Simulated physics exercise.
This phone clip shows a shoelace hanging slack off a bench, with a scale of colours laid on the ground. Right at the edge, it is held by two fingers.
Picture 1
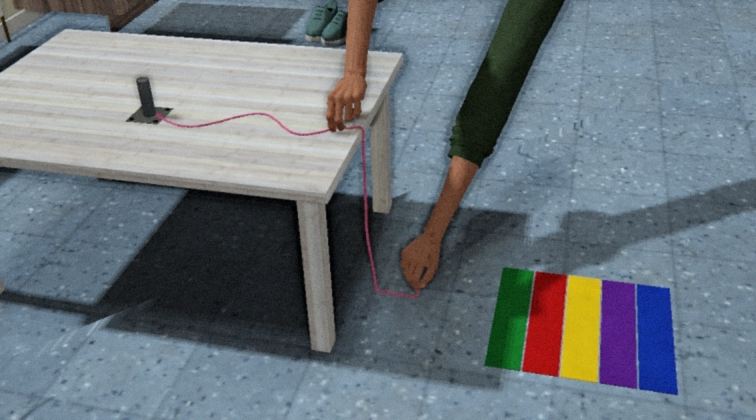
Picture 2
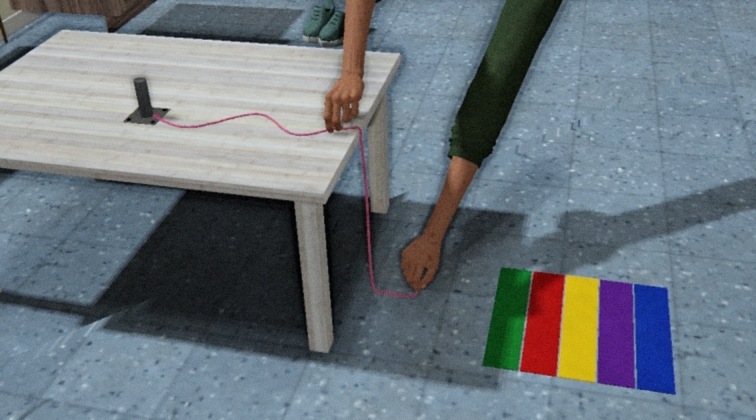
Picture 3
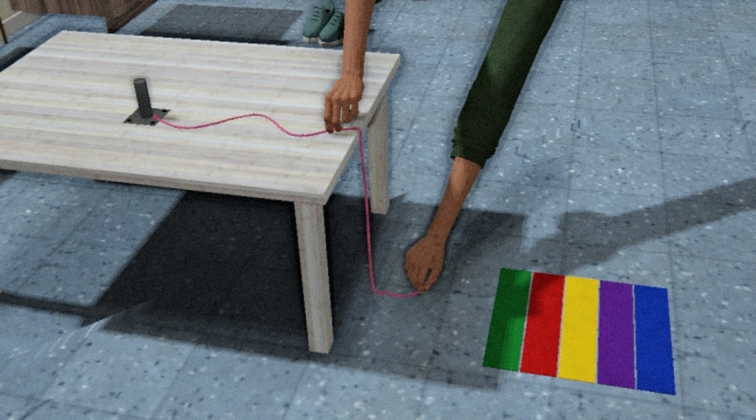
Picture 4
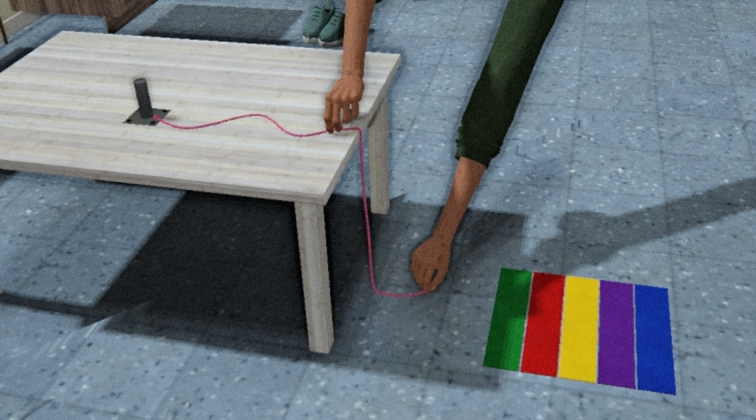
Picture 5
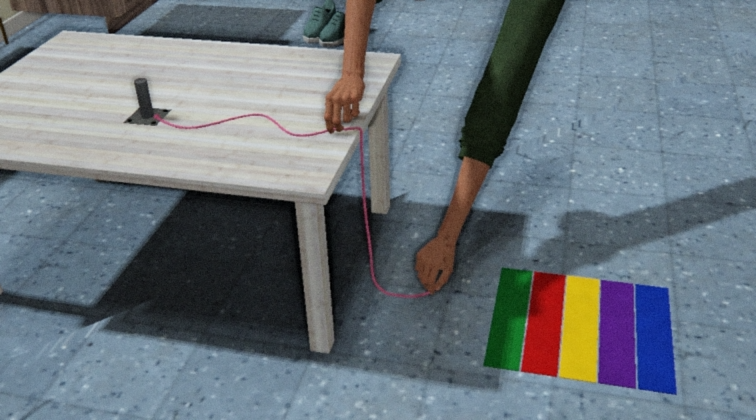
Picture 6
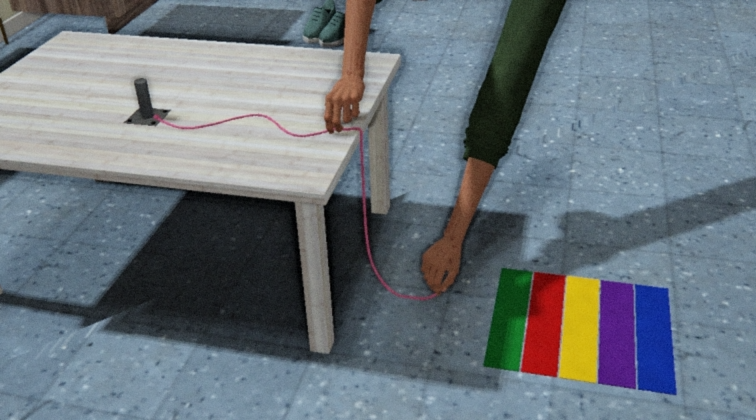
The video shows a pink shoelace running across a pale wooden bench and down to the floor; one hand holds it at the edge while another slowly draws its lower end slightly right, toward a multicoloured striped scale.
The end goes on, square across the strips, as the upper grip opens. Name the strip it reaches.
The yellow strip.
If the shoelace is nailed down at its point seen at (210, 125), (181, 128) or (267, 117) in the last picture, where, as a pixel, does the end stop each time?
(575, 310), (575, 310) and (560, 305).
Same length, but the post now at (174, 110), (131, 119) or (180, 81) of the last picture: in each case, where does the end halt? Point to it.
Results per try: (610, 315); (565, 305); (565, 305).
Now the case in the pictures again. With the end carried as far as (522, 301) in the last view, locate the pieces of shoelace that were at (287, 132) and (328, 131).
The first sits at about (316, 129) and the second at about (360, 136).
Early on, end near (522, 301); over green.
Midway, end near (561, 306); over red.
At the end of the slack, end near (585, 309); over yellow. It halts on the yellow strip.
